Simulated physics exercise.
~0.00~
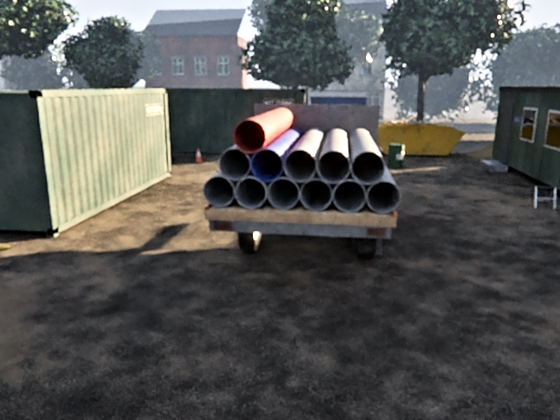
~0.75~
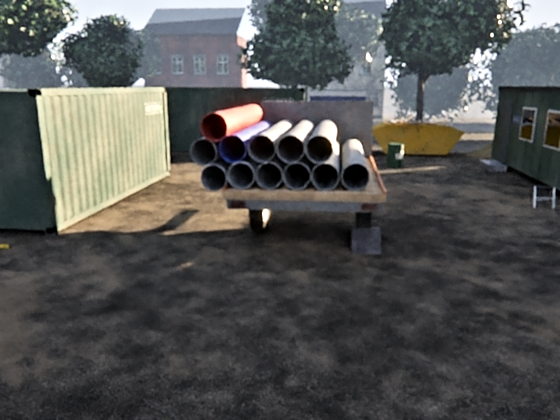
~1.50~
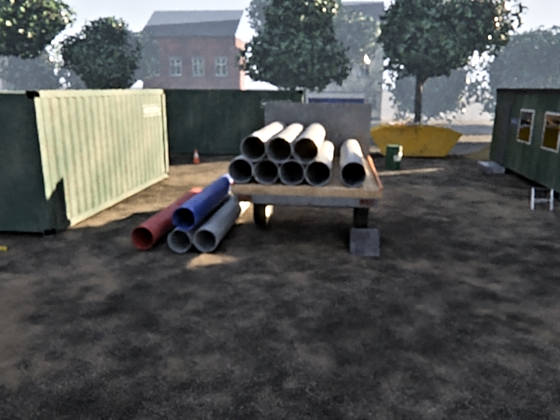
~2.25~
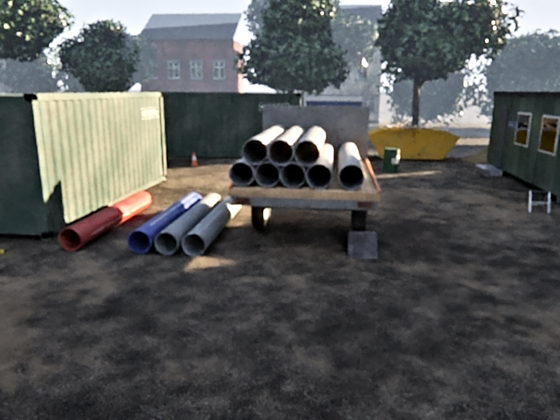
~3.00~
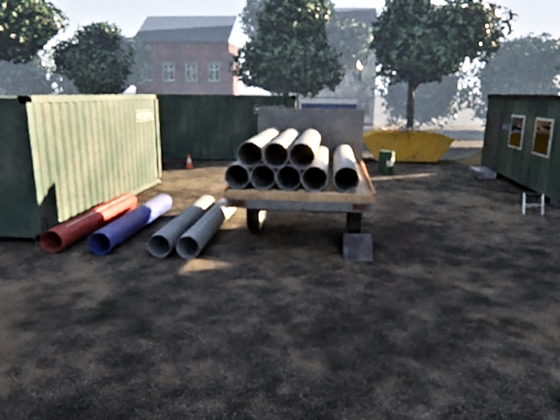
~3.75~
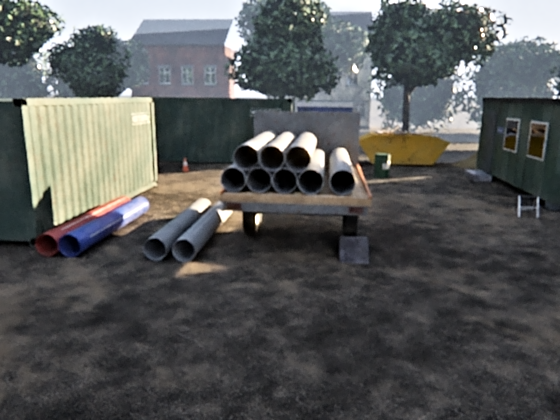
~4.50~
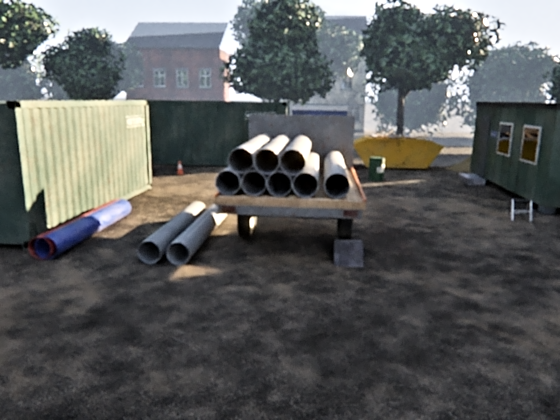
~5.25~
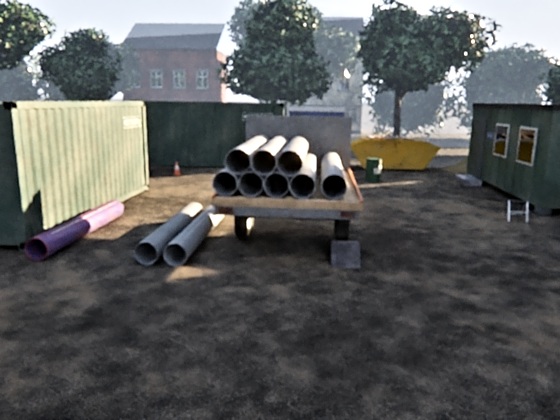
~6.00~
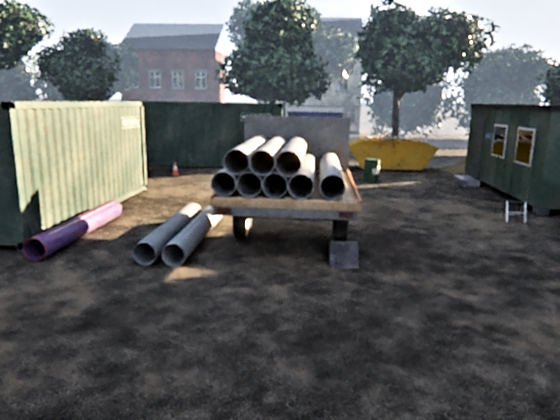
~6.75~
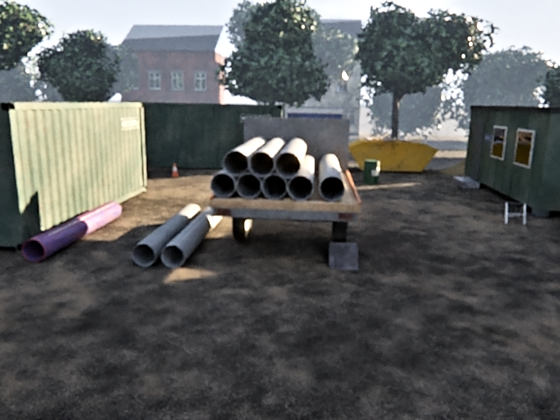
In a yard, a red, a blue and two grey pipes tumble left off a trailer and settle.
